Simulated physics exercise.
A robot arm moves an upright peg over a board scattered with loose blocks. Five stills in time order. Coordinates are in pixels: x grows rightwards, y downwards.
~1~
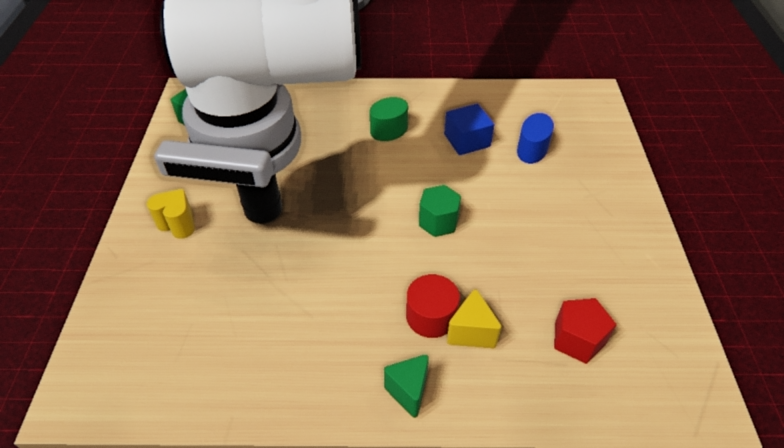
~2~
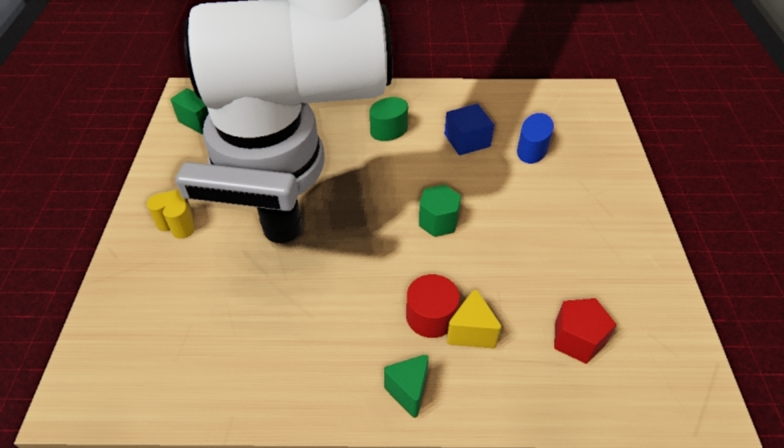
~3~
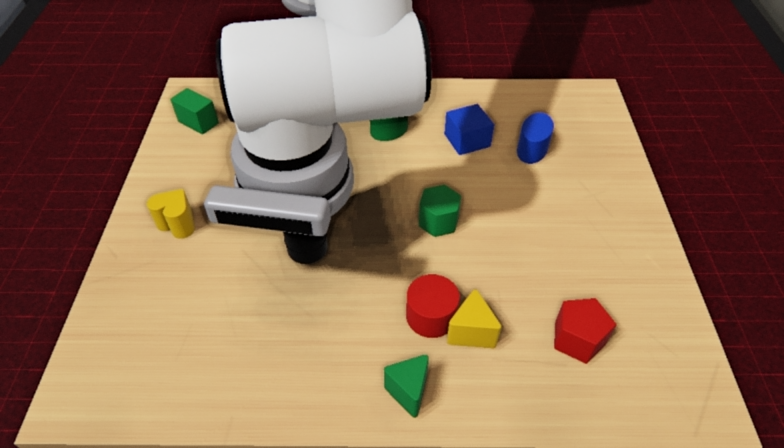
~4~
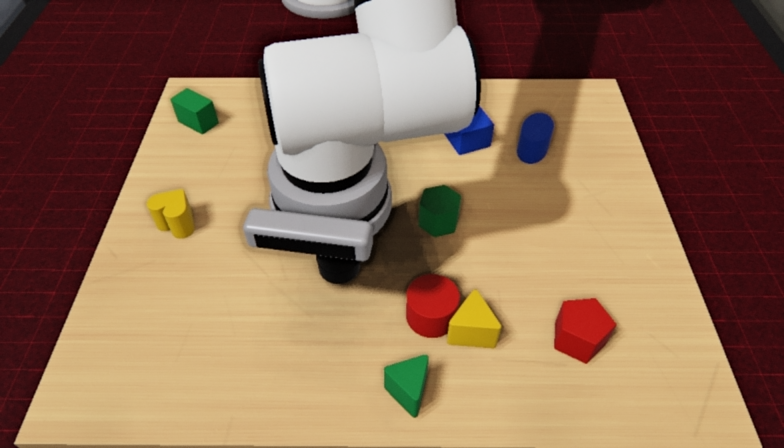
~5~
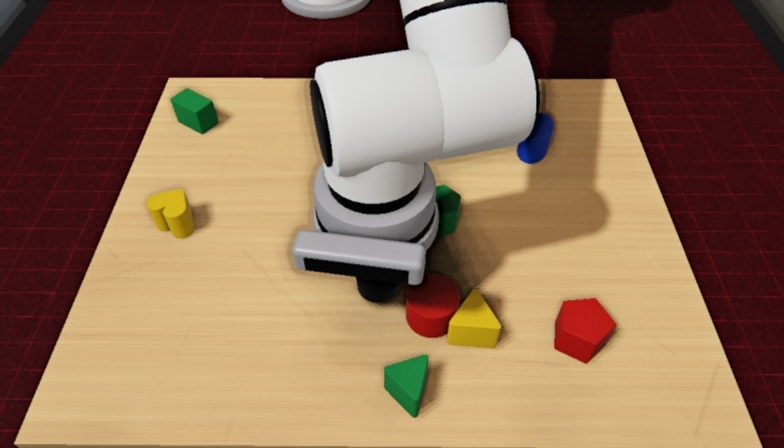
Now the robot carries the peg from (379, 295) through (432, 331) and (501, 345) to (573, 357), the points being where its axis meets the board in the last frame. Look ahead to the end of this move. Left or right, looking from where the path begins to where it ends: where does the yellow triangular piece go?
Measured against the direction from start to end, the yellow triangular piece shifts toward the right-hand side.
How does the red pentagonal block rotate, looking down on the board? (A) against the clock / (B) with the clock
That would be A.
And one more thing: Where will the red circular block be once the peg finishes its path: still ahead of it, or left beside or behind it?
I'd say the red circular block is still out in front of the peg at the end.
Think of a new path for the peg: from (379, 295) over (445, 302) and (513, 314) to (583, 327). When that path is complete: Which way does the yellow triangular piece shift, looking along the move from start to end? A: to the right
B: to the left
Letter A.
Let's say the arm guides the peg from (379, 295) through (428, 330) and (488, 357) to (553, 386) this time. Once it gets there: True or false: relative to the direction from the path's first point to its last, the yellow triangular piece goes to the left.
My answer: True.
On the path given first. One third of the way, peg (433, 323); red circular block (484, 318); yellow triangular piece (529, 325), turned 20° anticlockwise.
Two thirds of the way, peg (504, 338); red circular block (558, 343); yellow triangular piece (605, 360), turned 20° anticlockwise; red pentagonal block (605, 317), turned 50° anticlockwise.
At the end, peg (577, 349); green triangular piece in place; red circular block (632, 367); yellow triangular piece (674, 400); red pentagonal block (621, 313), turned 85° anticlockwise.
